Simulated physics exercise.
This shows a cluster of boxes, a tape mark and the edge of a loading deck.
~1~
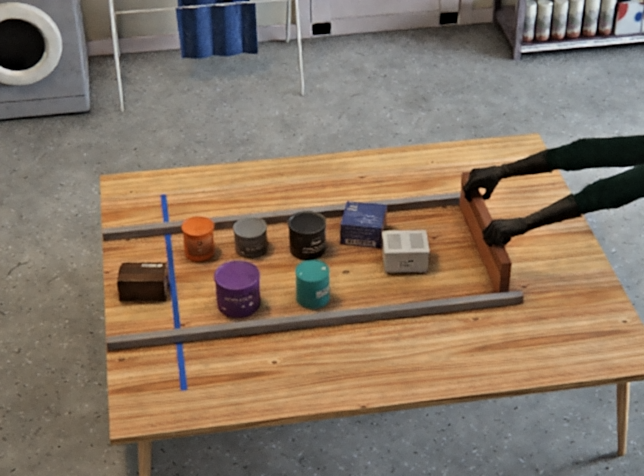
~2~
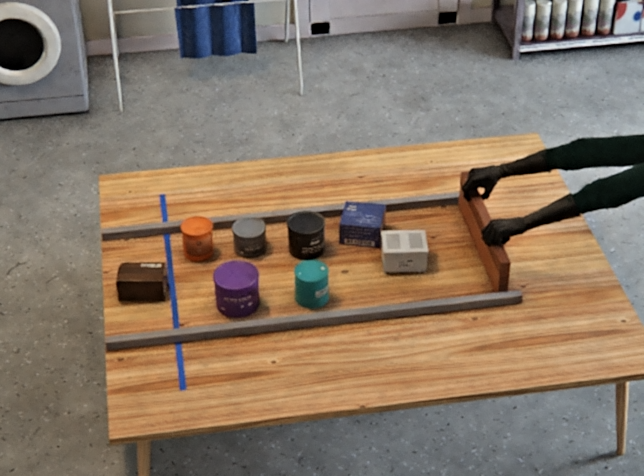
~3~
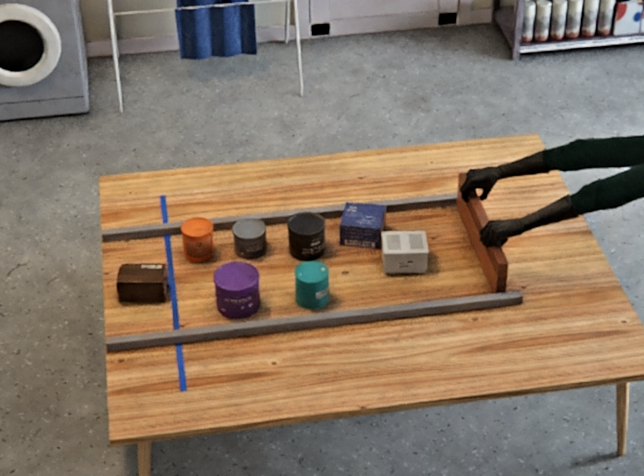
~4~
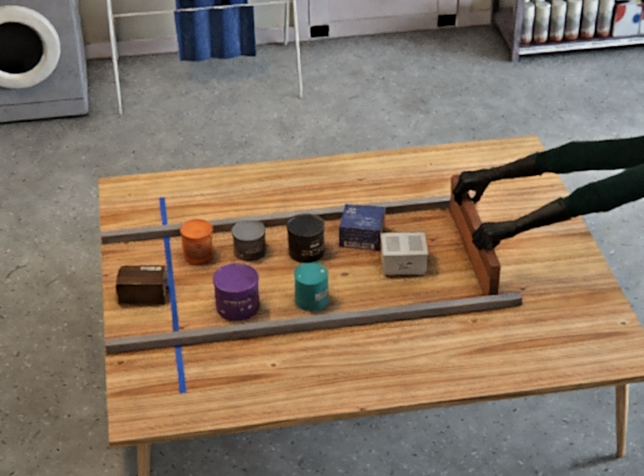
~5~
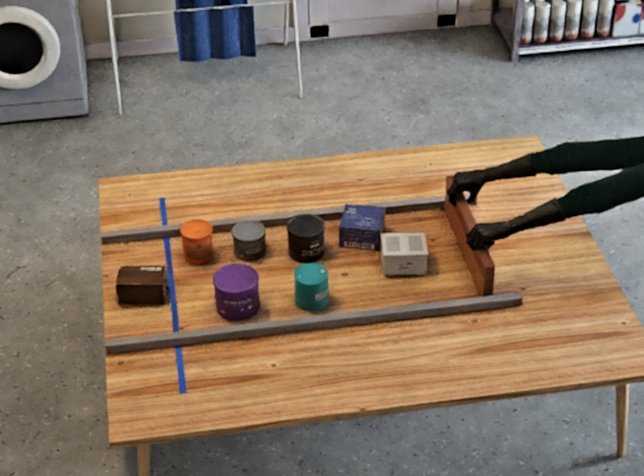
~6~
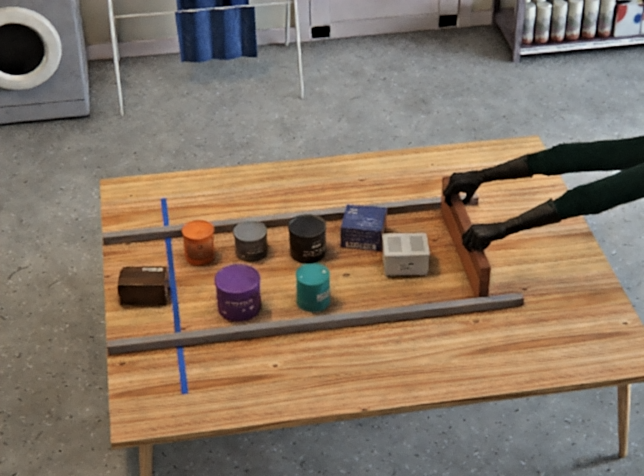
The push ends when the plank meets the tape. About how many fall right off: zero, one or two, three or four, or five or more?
As it turns out, the number that fall off is one or two.
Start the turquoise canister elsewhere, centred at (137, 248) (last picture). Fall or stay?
The turquoise canister falls.
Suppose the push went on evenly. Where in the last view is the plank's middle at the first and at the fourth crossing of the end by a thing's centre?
Near (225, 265) and (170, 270).
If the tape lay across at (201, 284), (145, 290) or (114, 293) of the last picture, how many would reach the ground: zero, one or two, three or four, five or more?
The falls would be one to two; five or more; five or more.
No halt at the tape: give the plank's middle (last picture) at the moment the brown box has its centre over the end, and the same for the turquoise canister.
Its middle is around (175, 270) and around (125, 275).
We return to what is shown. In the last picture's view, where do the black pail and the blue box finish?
About (108, 263), and the other about (149, 254).
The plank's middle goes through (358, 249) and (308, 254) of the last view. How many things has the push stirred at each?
3 and 6.
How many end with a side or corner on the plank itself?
That makes 3.
A little later, none off yet; brown box at rest near (144, 285); orange pail at rest near (199, 243); purple pail at rest near (238, 293).
Next, none off yet; brown box at rest near (144, 285); orange pail shifted about its own width near (170, 243); purple pail at rest near (238, 293).
Later still, none off yet; brown box at rest near (144, 285); orange pail shifted well along near (106, 241); purple pail shifted about its own width near (176, 304).
When it is over, the number that fall off is one or two; down, orange pail.
